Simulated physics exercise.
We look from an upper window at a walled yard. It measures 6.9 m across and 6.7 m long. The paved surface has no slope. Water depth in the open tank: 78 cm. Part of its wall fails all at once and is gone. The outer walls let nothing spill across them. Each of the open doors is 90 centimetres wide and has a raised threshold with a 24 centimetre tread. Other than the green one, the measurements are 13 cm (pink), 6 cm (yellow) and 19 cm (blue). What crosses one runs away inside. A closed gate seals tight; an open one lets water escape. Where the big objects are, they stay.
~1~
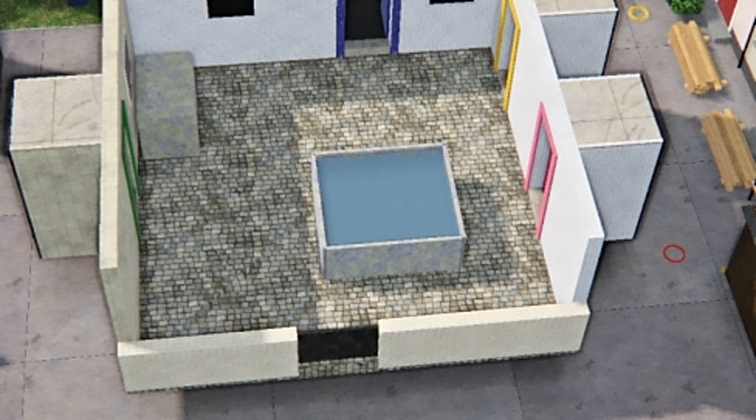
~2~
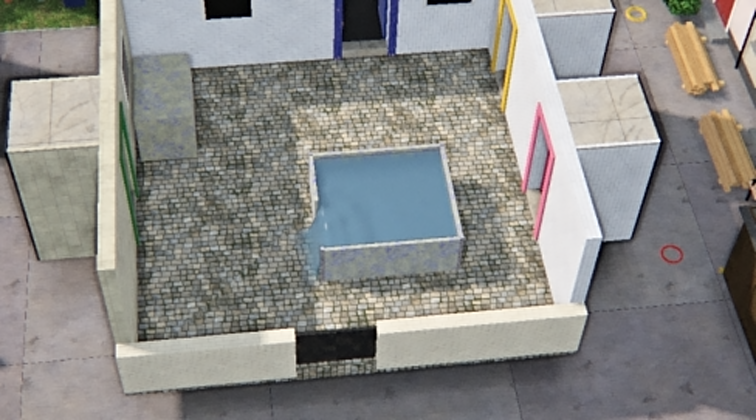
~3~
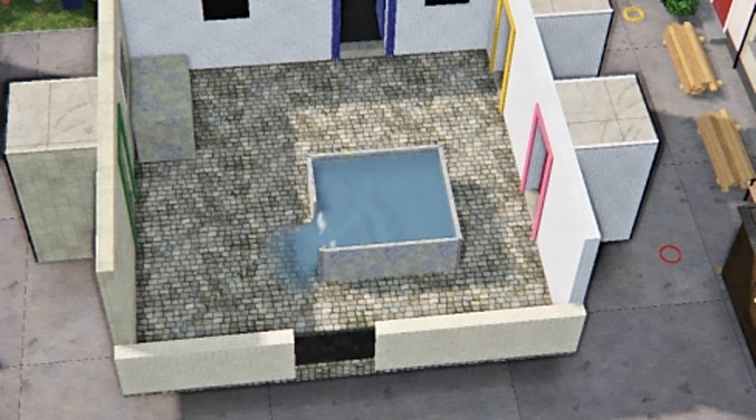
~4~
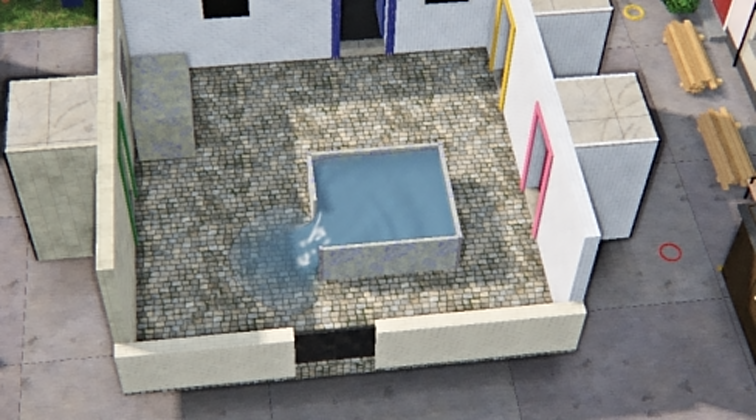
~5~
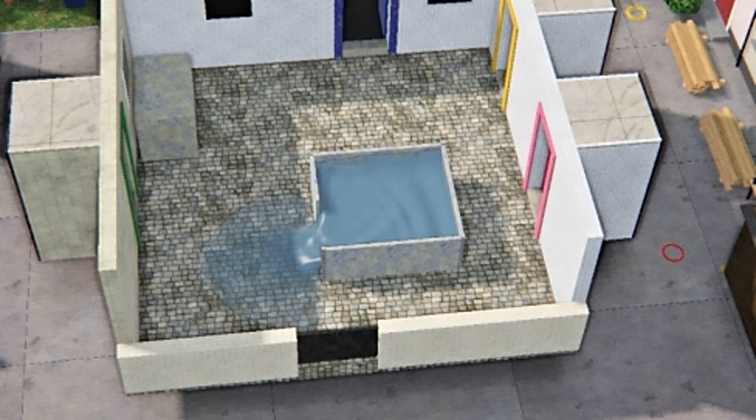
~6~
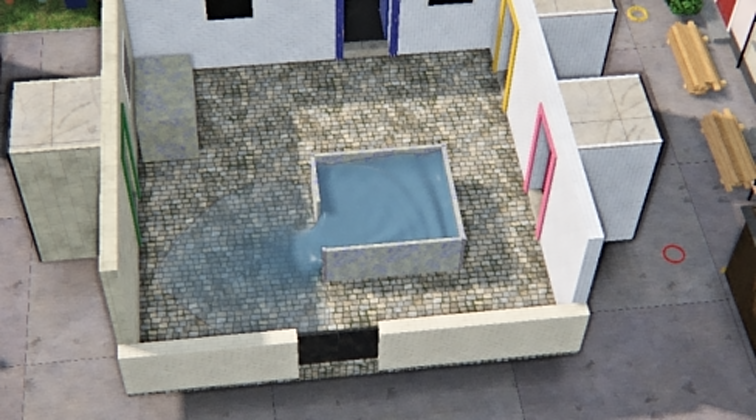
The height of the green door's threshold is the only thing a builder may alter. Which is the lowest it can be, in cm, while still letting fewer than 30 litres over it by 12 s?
No lower than about 21 cm.
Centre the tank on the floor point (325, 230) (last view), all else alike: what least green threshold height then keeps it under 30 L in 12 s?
New minimum height: Approx. 22 cm.
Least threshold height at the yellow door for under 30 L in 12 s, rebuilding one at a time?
Roughly 9.0 cm at the yellow door.
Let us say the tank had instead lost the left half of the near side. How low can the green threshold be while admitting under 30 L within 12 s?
Then 6.5 cm.
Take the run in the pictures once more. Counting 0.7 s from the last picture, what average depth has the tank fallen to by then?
About 56 centimetres.
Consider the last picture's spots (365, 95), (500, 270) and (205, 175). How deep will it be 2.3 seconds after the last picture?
Depth: About 0, 0, 8 cm.
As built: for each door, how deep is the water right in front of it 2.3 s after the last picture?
Door by door in centimetres - pink 0, yellow 0, green 24, blue 0.
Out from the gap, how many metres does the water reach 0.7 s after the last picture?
Near 3.6 m, more or less.
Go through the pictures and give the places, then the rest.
The open tank at (386, 197) is whole and still, 78 cm deep; the green door at (132, 180) is dry, in the first frame.
Water pours out at (321, 244) and has run 0.3 m, to (300, 245); about 9 cm deep outside, 78 cm at the back, in the second frame.
The gap is at (320, 246), the front 0.8 m out at (271, 257); the back of the open tank holds 78 cm, in the third frame.
The front is at (237, 270), 1.4 m from the gap at (320, 246); 2.3 m2 of floor is wet, 78 cm left at the back, in the fourth frame.
The front is at (204, 273), 2.0 m from the gap at (322, 246); 3.9 m2 of floor is wet, 77 cm left at the back, in the fifth frame.
The front is at (165, 281), 2.7 m from the gap at (323, 247); 6.0 m2 of floor is wet, 70 cm left at the back; the green door at (131, 183), 3.3 m from the gap, is still 0.9 m from the nearest water, in the sixth frame.
Then, 0.7 s after the last picture water covers 25 % of the floor, deepest (44 cm) near (141, 372); 21 cm at the green door, 0 litres in over its 23 cm threshold.
Then, 2.3 s after the last picture water covers 30 % of the floor, deepest (33 cm) near (149, 165); 24 cm at the green door, 10 litres in over its 23 cm threshold.
Then, 11.3 s after the last picture water covers 100 % of the floor, deepest (14 cm) near (455, 195); 11 cm at the green door, 15 litres in over its 23 cm threshold.
At the green door as built, the water peaked near 29 cm, 1.5 s after the last picture.
Run again over the same 12 s with other heights there, 48 litres in over 19.5 cm, 15 litres over 23 cm. The limit of 30 litres is kept from about 21 cm up.
